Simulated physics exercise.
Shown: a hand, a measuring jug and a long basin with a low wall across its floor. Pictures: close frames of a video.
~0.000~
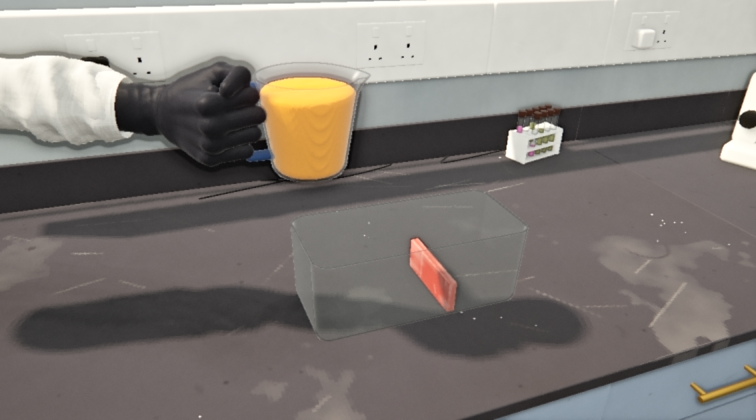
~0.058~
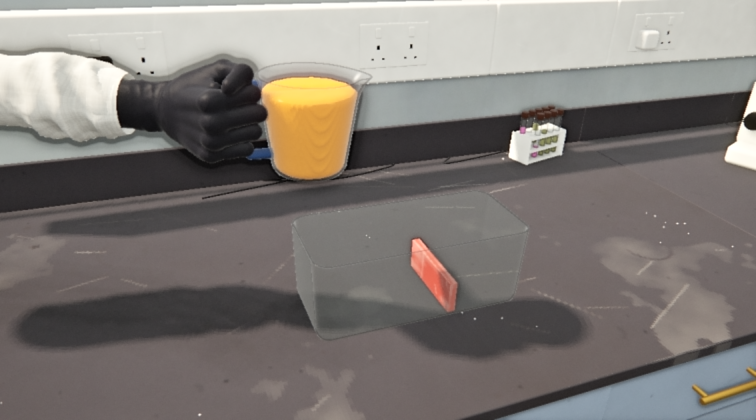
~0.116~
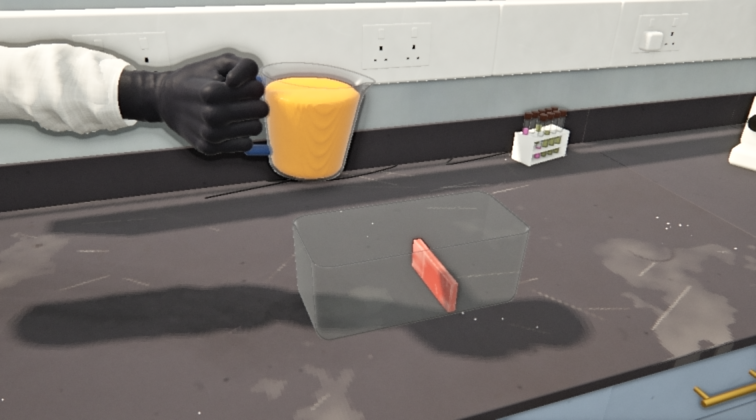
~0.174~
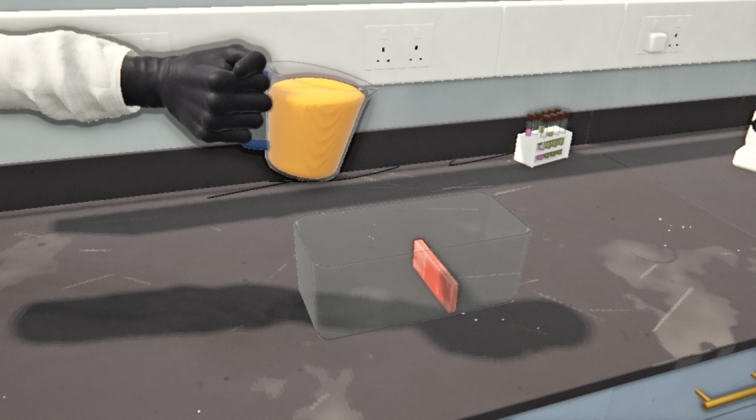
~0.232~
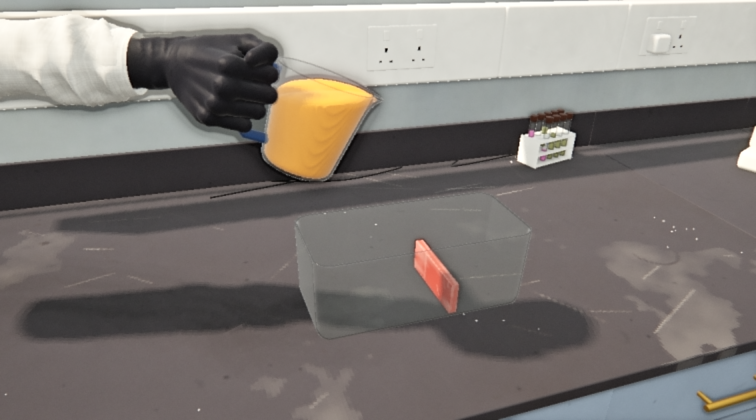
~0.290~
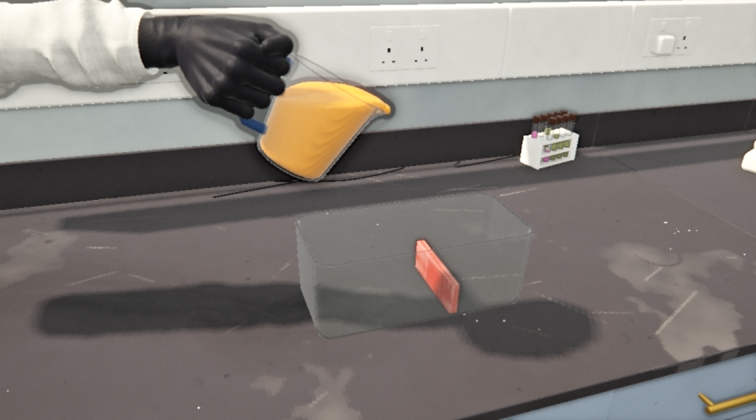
In the video, a black-gloved hand holds a clear jug of orange-yellow liquid above a dark countertop, behind a transparent box containing a red slab. The hand gradually tilts the jug rightward until the liquid reaches over its lip.
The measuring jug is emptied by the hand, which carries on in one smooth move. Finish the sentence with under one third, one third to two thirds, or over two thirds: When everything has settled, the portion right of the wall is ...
When everything has settled, the portion right of the wall is under one third.
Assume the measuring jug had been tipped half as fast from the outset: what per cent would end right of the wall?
Around 10 per cent ends up there.
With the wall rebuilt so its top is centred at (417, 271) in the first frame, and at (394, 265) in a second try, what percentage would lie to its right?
Note - case one near 25 %, case two near 65 %.
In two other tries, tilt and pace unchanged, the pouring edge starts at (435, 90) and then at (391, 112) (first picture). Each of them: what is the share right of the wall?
Near 75 per cent for the first start, near 15 per cent for the second.
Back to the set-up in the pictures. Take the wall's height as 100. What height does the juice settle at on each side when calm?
On the left 60 %, on the right 10 %.
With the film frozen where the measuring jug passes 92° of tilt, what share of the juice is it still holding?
It still holds around 45 per cent there.
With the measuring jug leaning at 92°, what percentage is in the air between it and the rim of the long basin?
Airborne fraction: Approx. 30 %.
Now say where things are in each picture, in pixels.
Tilt 0°; pouring edge (370, 73); surface from (260, 92) to (352, 85); the long basin's rim runs from (301, 244) to (506, 209); the wall's top is at (433, 261), in the first frame.
Tilt 1°; pouring edge (372, 74); surface from (261, 92) to (353, 86), in the second frame.
Tilt 6°; pouring edge (375, 79); surface from (265, 90) to (357, 88), in the third frame.
Tilt 12°; pouring edge (379, 87); surface from (269, 91) to (363, 91), in the fourth frame.
Tilt 21°; pouring edge (383, 98); surface from (273, 96) to (374, 94), in the fifth frame.
Tilt 32°; pouring edge (386, 111); surface from (272, 108) to (378, 102); 2 per cent is over the edge, in the sixth frame.
A moment on, the measuring jug is tipped on its side and 47 per cent is still to pour, 23 is left of the wall and 1 right of it.
Next, the measuring jug is tipped right over and 6 per cent is still to pour, 79 is left of the wall and 1 right of it.
Then the measuring jug is tipped right over and 0 per cent is still to pour, 90 is left of the wall and 5 right of it.
Later the measuring jug is tipped right over and 0 per cent is still to pour, 90 is left of the wall and 6 right of it.
In the end 90 per cent lies left of the wall, 6 right of it and 4 outside.
